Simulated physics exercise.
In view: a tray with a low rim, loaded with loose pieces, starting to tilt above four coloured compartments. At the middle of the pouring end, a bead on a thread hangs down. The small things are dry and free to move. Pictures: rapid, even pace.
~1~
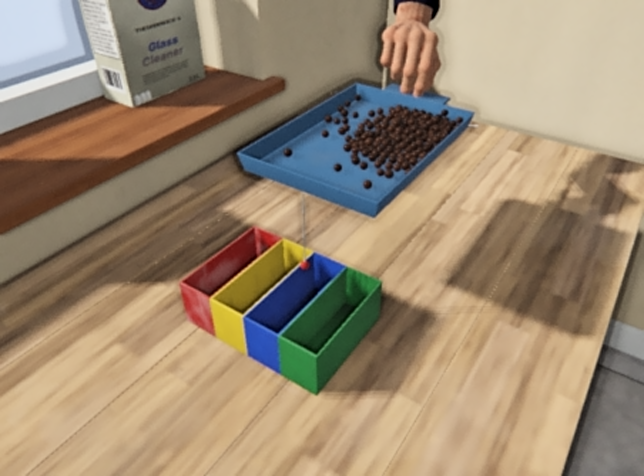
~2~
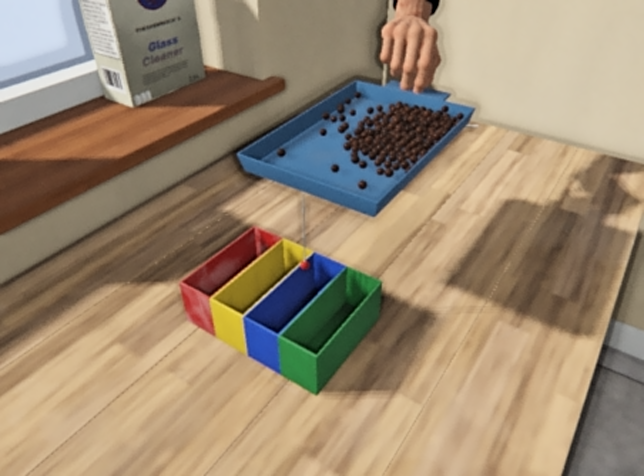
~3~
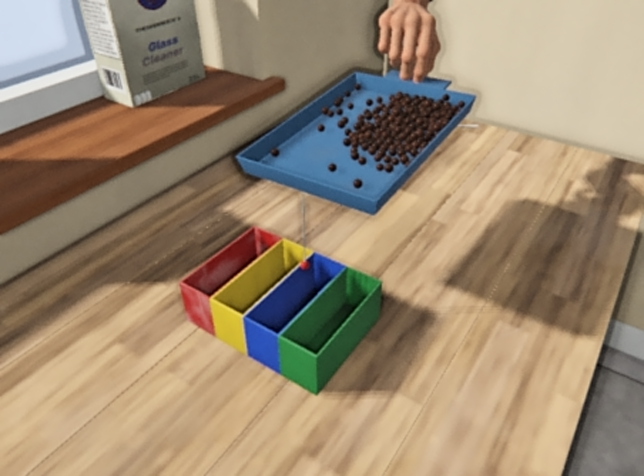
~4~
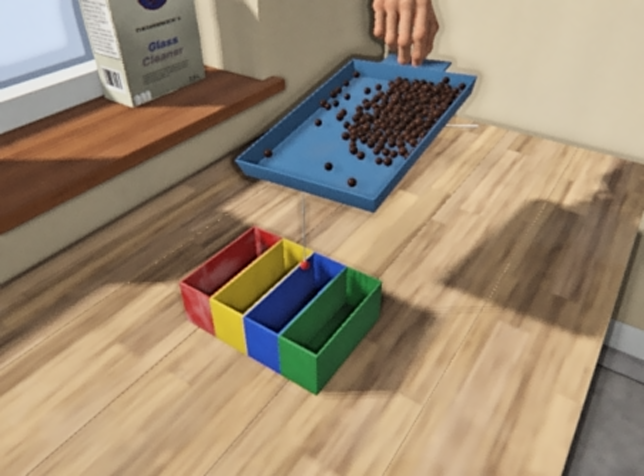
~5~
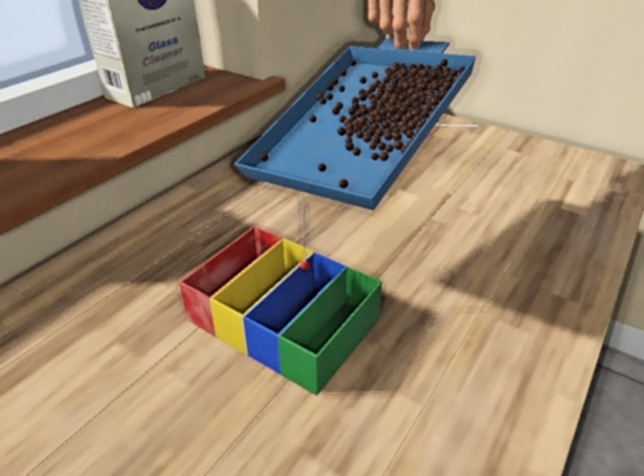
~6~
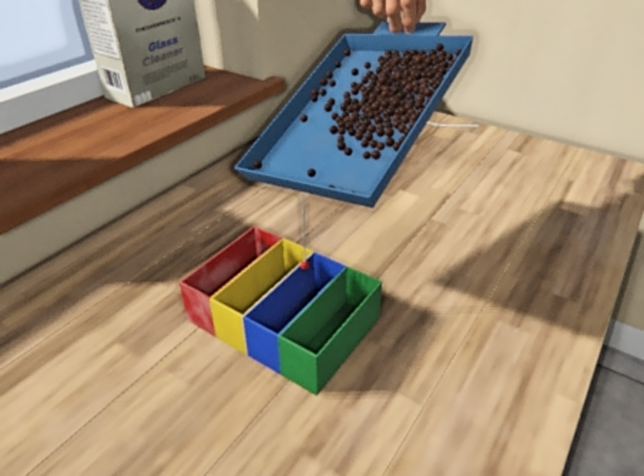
A blue tray of loose brown balls rests nearly level beyond red, yellow, blue and green compartments on a wooden surface, then a hand steadily raises its far end. As the slope steepens, with the near left corner lowest, a few balls shift, then nearly the whole load moves down the tray.
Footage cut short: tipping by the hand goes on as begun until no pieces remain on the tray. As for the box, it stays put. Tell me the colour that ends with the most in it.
That would be red.
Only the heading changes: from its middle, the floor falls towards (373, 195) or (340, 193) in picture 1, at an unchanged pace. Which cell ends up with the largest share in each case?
The green cell; the cell in green.
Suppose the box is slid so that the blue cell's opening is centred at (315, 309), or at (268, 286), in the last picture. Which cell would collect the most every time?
So it's red for the first shift and the yellow cell for the second.
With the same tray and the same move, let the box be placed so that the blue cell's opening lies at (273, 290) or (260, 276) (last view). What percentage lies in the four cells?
First some 100, then 100 per cent.
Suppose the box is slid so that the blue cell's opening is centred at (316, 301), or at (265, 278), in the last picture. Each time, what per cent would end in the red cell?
Roughly 50 % and 10 %.
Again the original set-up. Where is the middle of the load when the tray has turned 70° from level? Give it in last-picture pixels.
Centre estimate: (247, 193).
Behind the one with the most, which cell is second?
It's yellow that ends up second.
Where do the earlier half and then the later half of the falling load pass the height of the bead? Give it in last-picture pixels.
(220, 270), then (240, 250).
Just after the last frame, tray tipped steeply; roughly half on the tray; about a tenth in the red cell; about a tenth in the yellow cell; just a few in the blue cell; roughly a third falling or outside the box.
A moment on, tray tipped past a quarter turn; just a few on the tray; roughly half in the red cell; roughly a quarter in the yellow cell; just a few in the blue cell; roughly a quarter falling or outside the box.
Further on, tray tipped past a quarter turn; roughly two thirds in the red cell; roughly a quarter in the yellow cell; just a few in the blue cell; roughly a quarter falling or outside the box.
When it is over, tray tipped past a quarter turn; roughly two thirds in the red cell; roughly a quarter in the yellow cell; just a few in the blue cell; not one in the green cell; roughly a quarter outside the box.
